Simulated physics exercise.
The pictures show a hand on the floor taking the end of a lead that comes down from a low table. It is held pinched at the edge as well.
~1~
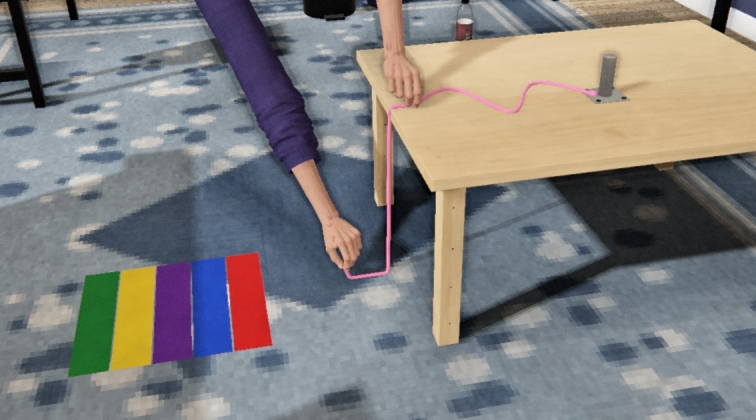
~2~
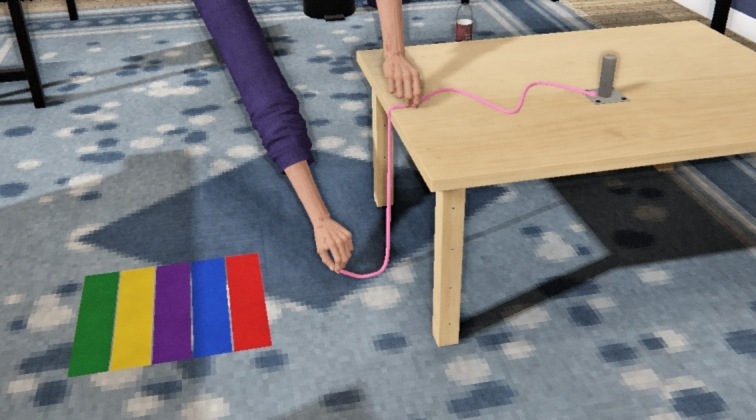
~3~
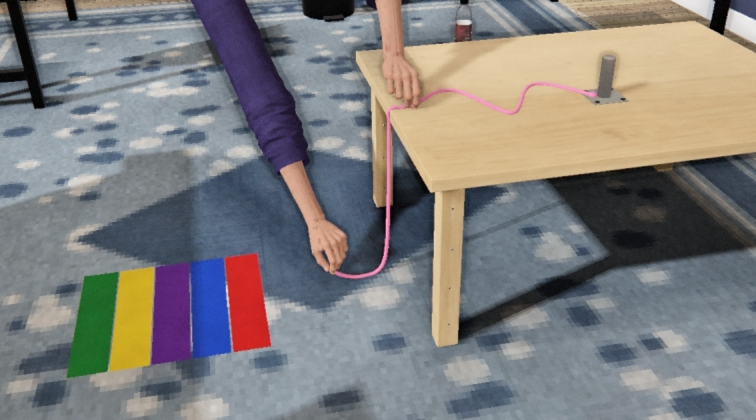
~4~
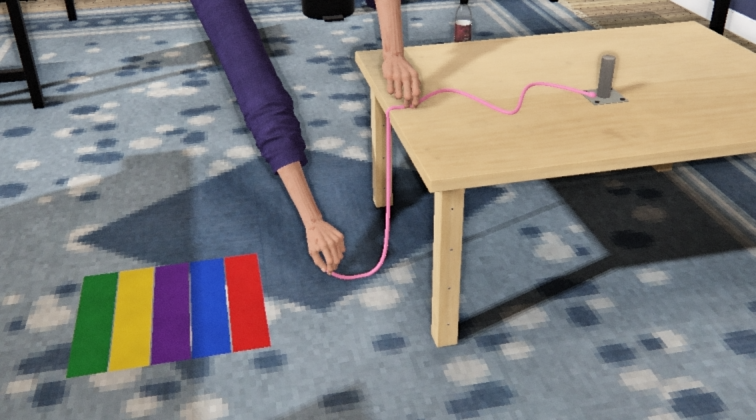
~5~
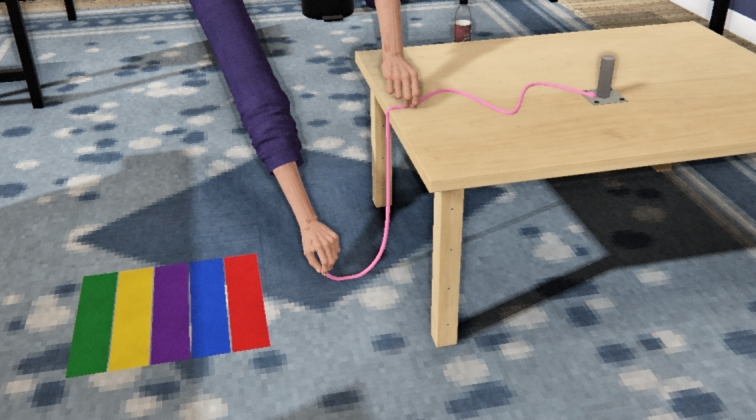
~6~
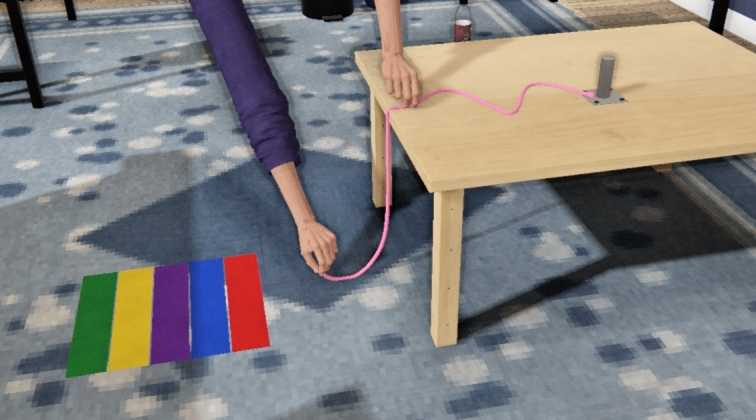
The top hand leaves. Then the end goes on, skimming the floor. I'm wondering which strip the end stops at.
It stops at the green strip.
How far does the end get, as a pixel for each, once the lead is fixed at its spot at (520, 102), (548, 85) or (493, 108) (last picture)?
(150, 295); (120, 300); (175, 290).
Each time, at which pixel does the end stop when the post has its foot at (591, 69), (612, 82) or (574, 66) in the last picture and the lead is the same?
Try by try: (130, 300), (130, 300) and (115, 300).
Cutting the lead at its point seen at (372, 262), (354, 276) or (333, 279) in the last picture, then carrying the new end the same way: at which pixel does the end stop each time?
Approximate pixels, cut by cut: (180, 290); (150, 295); (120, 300).
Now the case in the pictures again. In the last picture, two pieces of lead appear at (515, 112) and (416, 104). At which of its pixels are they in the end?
First near (454, 107), second near (327, 160).
Soon after, end near (168, 292); over purple.
Then, end near (122, 299); over yellow.
At full stretch, end near (96, 302); over green. It halts on the green strip.
